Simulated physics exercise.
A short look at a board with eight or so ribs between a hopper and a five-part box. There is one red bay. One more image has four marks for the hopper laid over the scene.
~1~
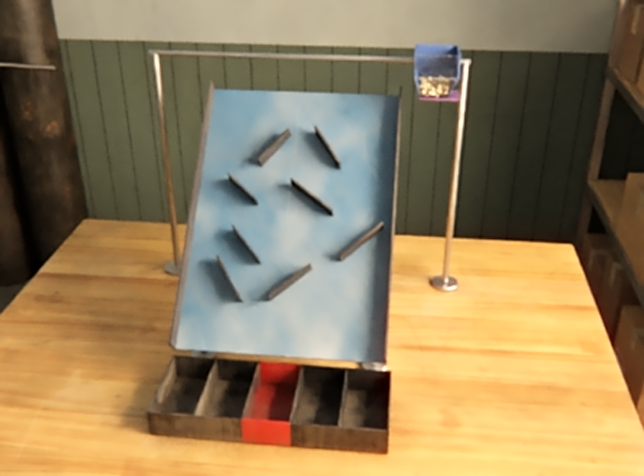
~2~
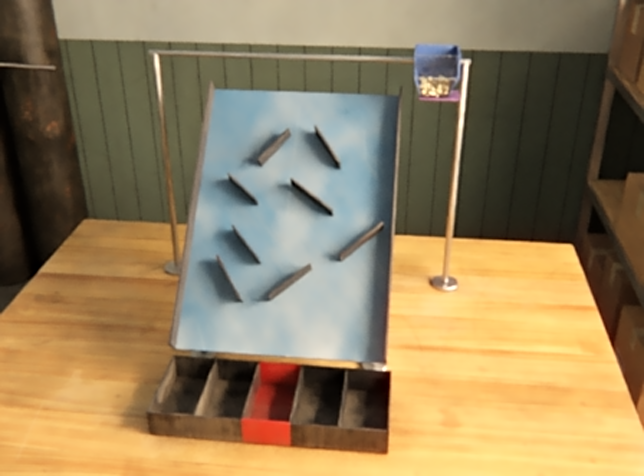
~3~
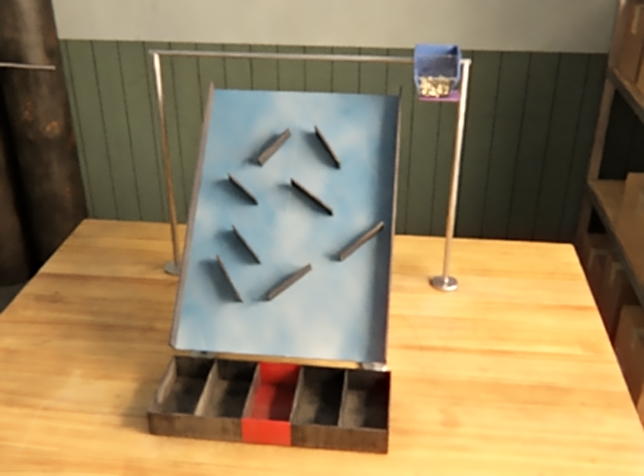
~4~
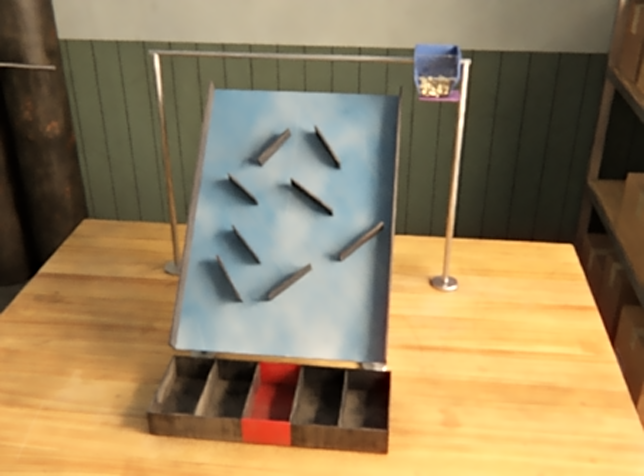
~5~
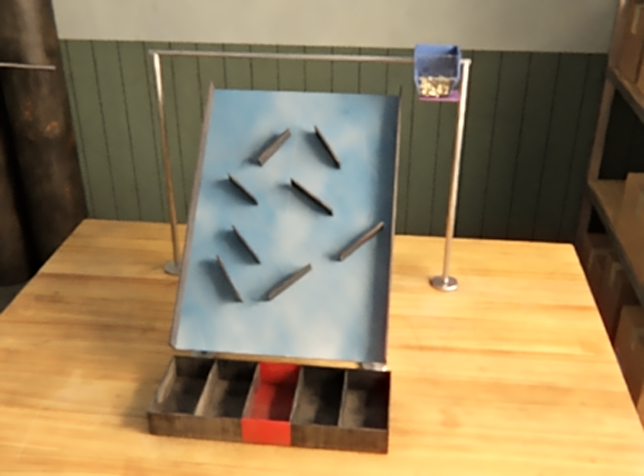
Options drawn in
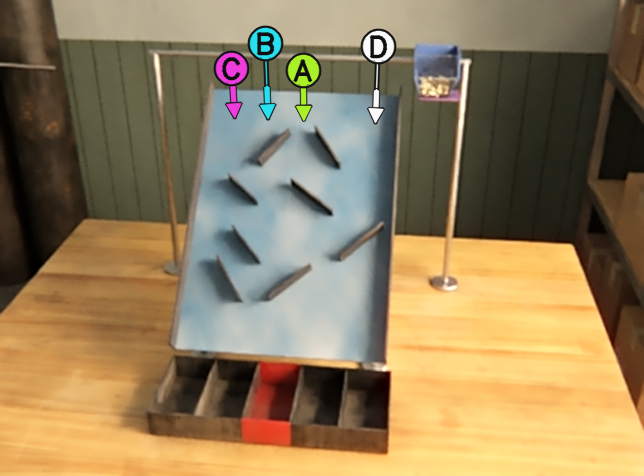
A room with green panelling, a pale upper wall and shelves at the right is seen from the front, slightly above a light wooden table. A tilted blue board with dark angled ribs stands behind a dark five-part box with a red middle bay, while a small blue container of whitish pieces sits at the upper right on a metal frame. Nothing visibly moves, and the camera stays still.
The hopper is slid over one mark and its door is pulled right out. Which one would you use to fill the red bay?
The best mark is D.
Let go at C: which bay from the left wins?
It is the first one.
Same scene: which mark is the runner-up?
It is A.
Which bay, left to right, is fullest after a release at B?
It is the second one.
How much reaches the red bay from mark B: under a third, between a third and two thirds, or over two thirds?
Mark B gives under a third.
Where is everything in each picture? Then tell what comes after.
The first frame shows hopper at (434, 84), white beans, door shut.
The second frame shows ribs (258, 160) to (289, 128), (315, 126) to (340, 162), (228, 173) to (256, 199).
The third frame shows ribs (291, 178) to (332, 210), (232, 225) to (258, 259), (340, 256) to (383, 223).
The fourth frame shows ribs (217, 255) to (239, 298), (268, 296) to (310, 264).
The fifth frame shows red bay at (266, 431), number 3 of 5 from the left.
On the marked copy, mark A meets the board at (303, 115); mark B meets the board at (267, 113); mark C meets the board at (234, 112); mark D meets the board at (375, 117).
With A, about a quarter in the red bay, about two thirds in other bays, a small part held on the board.
With B, none in the red bay, nearly all in other bays, a small part held on the board.
With C, none in the red bay, nearly all in other bays.
With D, about half in the red bay, about half in other bays.
